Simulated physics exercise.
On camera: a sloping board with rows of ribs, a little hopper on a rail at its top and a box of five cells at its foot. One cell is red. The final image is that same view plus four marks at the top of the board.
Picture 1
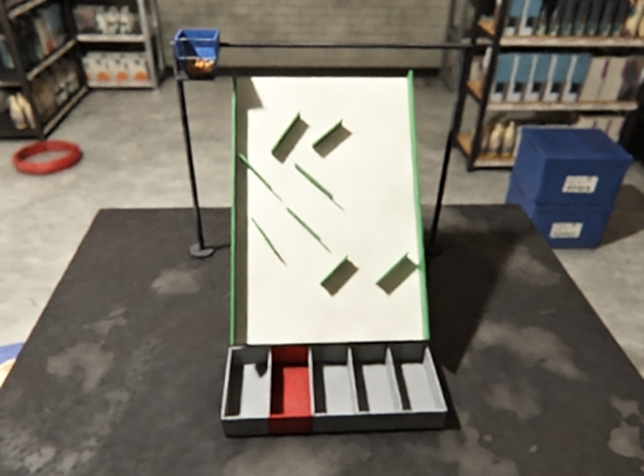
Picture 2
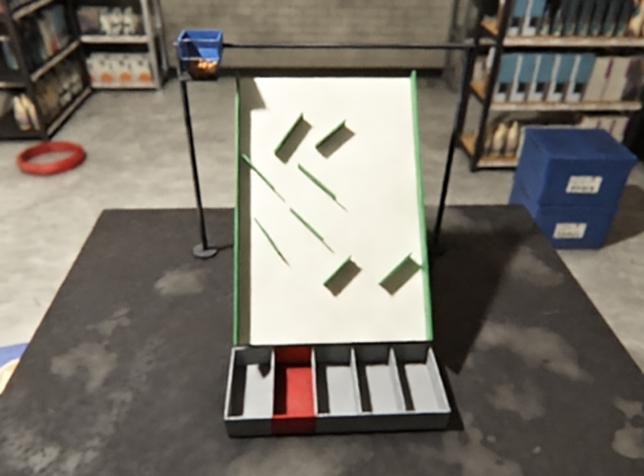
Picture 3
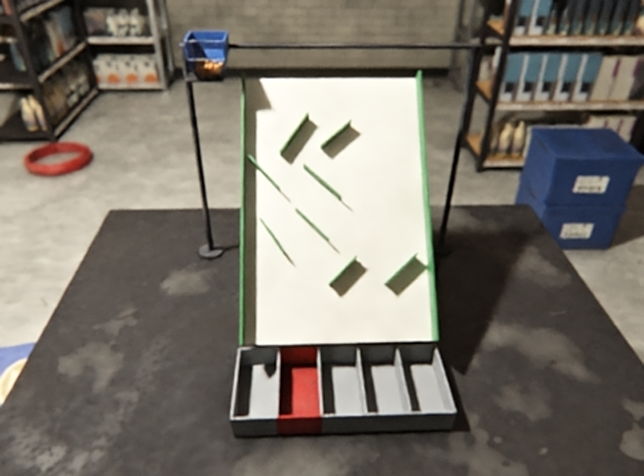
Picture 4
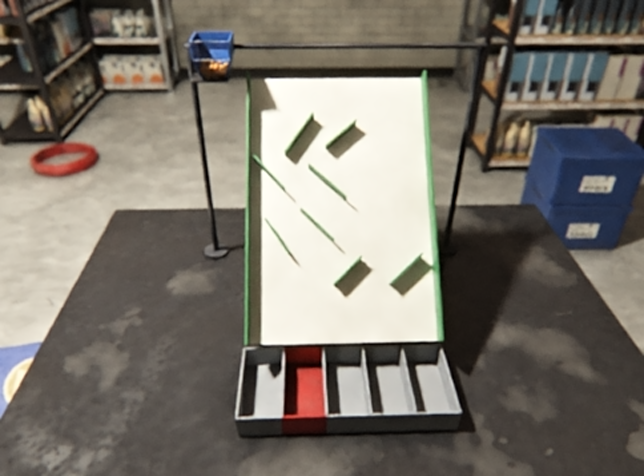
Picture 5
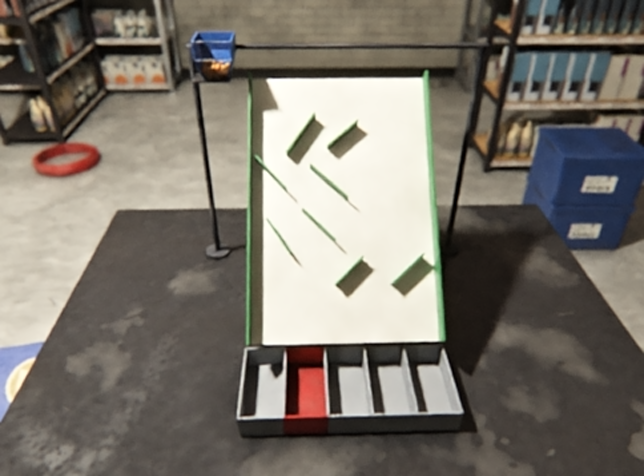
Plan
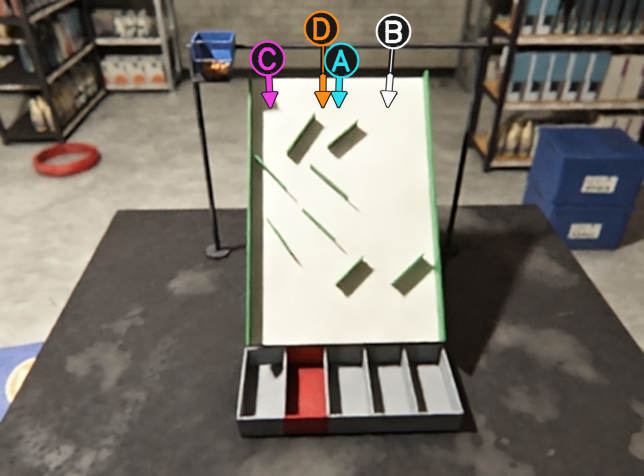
At first, a small blue hopper holding orange bits sits on a rail at the upper left of a sloping white board with green ribs, above a box of five cells, one red. The whole view then shifts slightly to the right, while the hopper, board and box stay still relative to one another.
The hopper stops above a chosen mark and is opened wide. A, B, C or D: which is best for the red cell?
The answer is mark C.
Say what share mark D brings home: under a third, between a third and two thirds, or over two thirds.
Mark D gives between a third and two thirds.
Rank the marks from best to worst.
C, D, A, B.
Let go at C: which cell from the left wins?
It is the second one.
On the marked copy, mark A meets the board at (338, 101); mark B meets the board at (388, 101); mark C meets the board at (270, 102); mark D meets the board at (322, 101).
For mark A, roughly a quarter in the red cell, the larger part in other cells.
For mark B, about a tenth in the red cell, almost all in other cells, just a few outside the box.
For mark C, roughly two thirds in the red cell, roughly a quarter in other cells, about a tenth held on the board.
For mark D, roughly a third in the red cell, roughly half in other cells.
